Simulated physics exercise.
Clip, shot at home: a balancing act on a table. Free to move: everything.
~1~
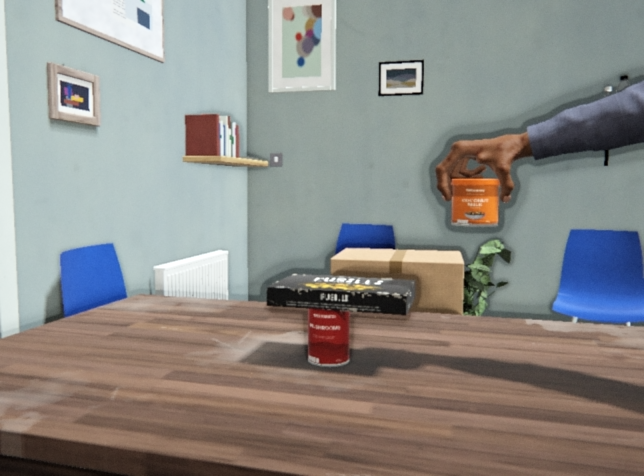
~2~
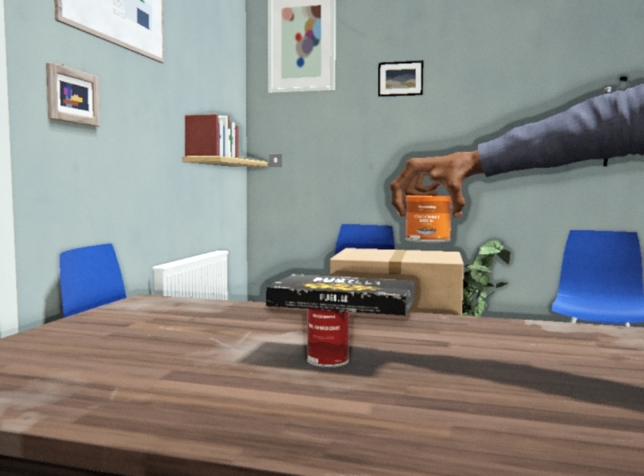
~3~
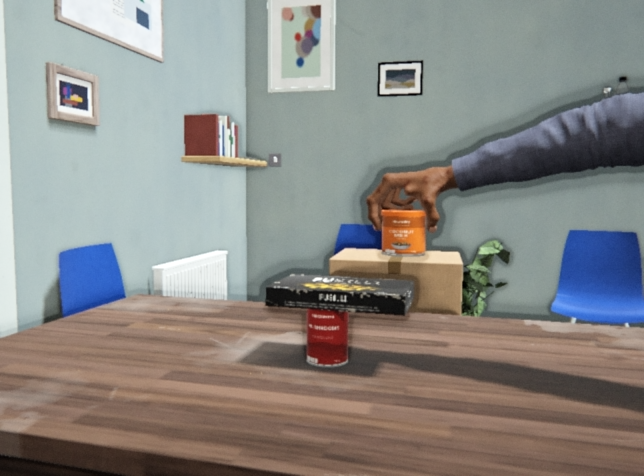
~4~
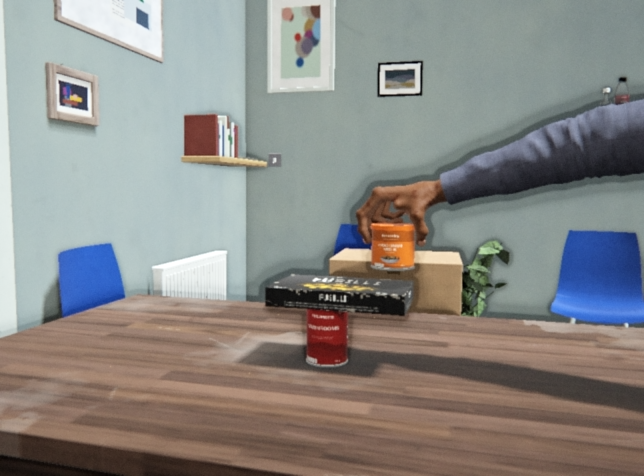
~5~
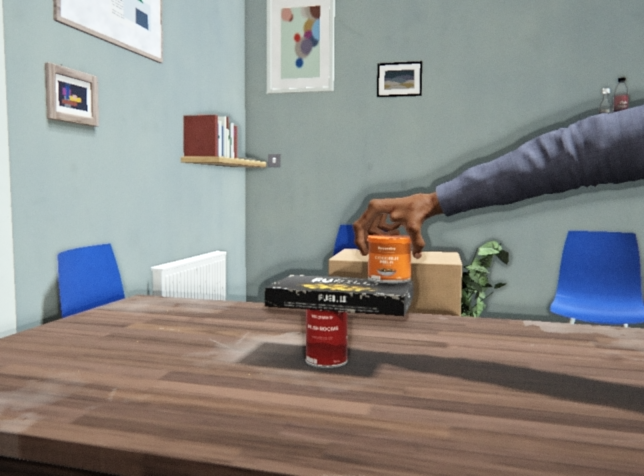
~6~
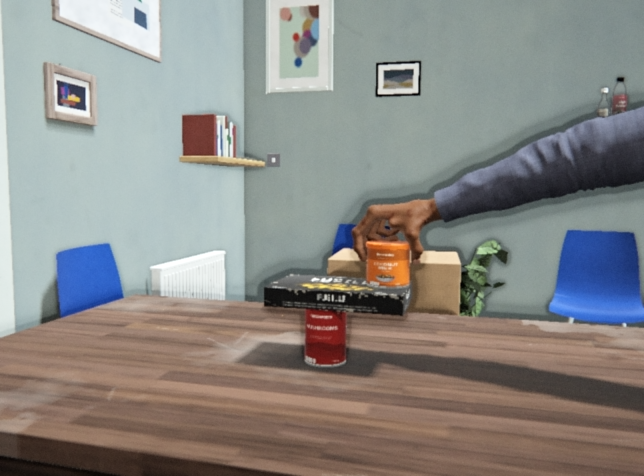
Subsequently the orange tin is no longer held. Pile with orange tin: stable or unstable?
The stack does not stay put.
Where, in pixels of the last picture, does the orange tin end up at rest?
The object winds up at approximately (487, 353).
Then, 0.30 s after the last picture, orange tin now fallen; black packet tipped 33° from how it was.
Then, 0.50 s after the last picture, black packet on its side.
Then, 0.80 s after the last picture, as before.
Then, 1.10 s after the last picture, black packet now fallen.
At rest, fallen, black packet and orange tin; red tin in place. Seen from the same camera at the end, orange tin near (487, 353). The stack loses its balance.
